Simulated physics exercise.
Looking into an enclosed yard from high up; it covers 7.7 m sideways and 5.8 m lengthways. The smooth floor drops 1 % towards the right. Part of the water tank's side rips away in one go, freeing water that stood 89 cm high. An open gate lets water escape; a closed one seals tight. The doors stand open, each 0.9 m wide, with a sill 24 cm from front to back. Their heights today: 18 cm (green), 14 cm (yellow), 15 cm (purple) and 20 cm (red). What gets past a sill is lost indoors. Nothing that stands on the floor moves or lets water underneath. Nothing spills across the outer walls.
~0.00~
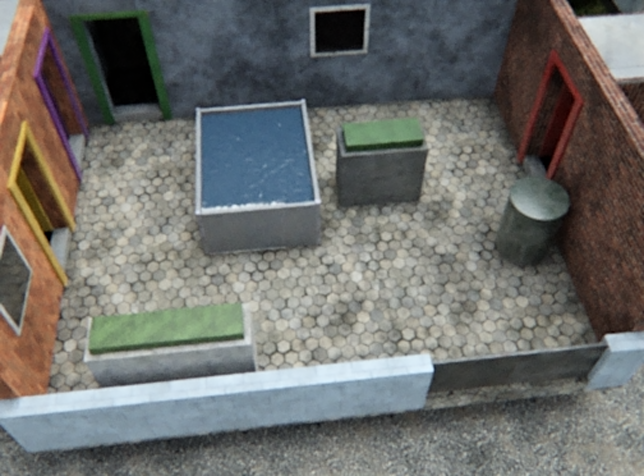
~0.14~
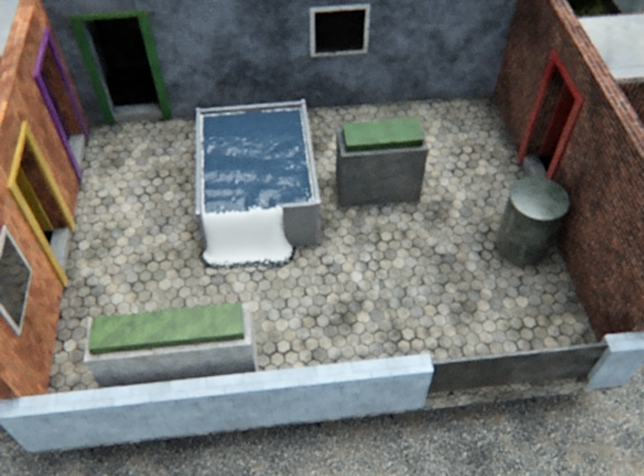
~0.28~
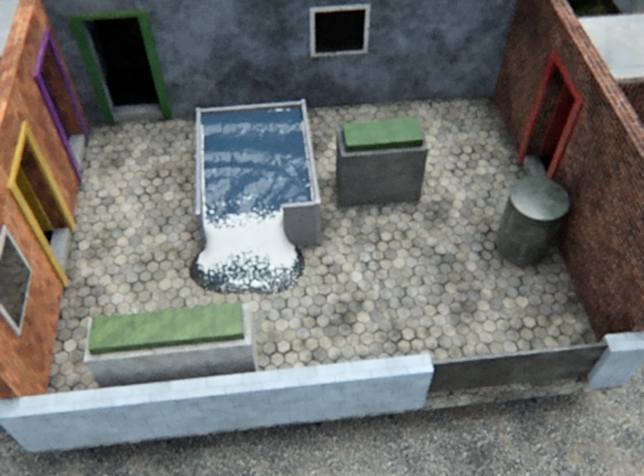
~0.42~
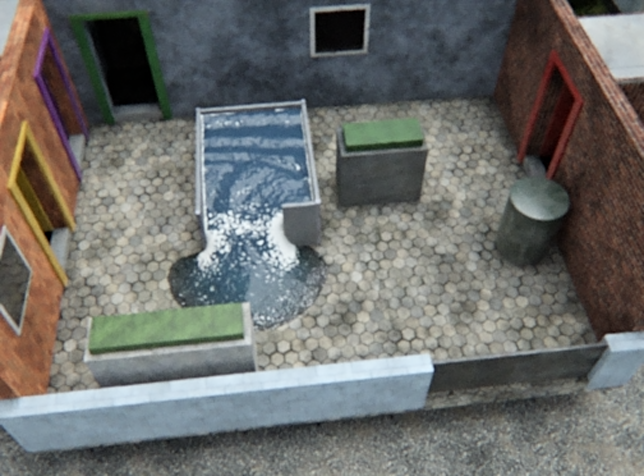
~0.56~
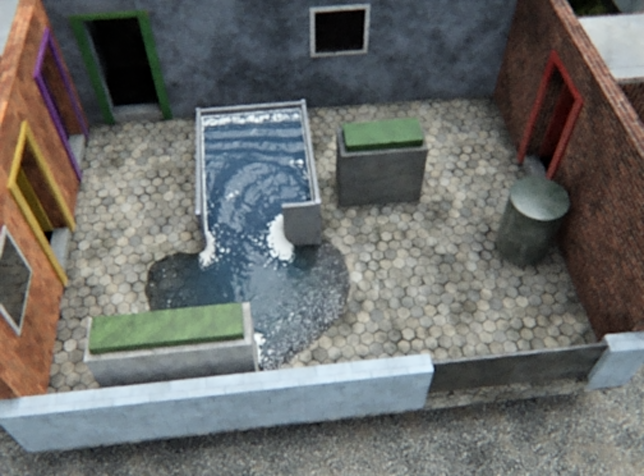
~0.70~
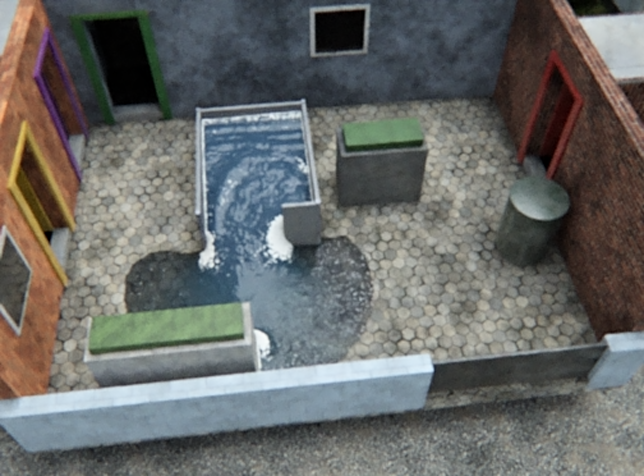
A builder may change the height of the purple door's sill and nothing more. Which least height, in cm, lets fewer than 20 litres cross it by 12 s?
Some 8 cm above the ground.
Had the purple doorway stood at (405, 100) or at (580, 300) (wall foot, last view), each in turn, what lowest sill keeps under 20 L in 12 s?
About 10.0 and 22 cm.
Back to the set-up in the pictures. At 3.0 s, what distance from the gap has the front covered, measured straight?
Roughly 5.4 m.
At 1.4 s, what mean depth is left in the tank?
Roughly 52 cm on average.
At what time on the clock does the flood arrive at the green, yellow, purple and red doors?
Arrival: Green 3.2 s, yellow 1.8 s, purple 2.6 s, red 3.4 s.
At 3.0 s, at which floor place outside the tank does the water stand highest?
Around (127, 414).
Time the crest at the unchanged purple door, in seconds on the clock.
At about 8.0 s.
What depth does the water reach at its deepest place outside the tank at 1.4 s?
Roughly 51 cm.
After 1.4 s water covers 25 % of the floor, deepest (51 cm) near (234, 343); it has not reached the purple door.
After 3.0 s water covers 50 % of the floor, deepest (40 cm) near (127, 414); 3 cm at the purple door, 0 litres in over its 15 cm sill.
After 12.0 s water covers 100 % of the floor, deepest (18 cm) near (541, 225); 6 cm at the purple door, 0 litres in over its 15 cm sill.
At the purple door as built, the water arrived by 2.7 s and peaked near 12 cm at 8.0 s.
With a sill of 6.5 cm, 33 litres would have come in within the 12 s; with 9 cm, 12 litres. So under 20 litres takes about 8 cm.
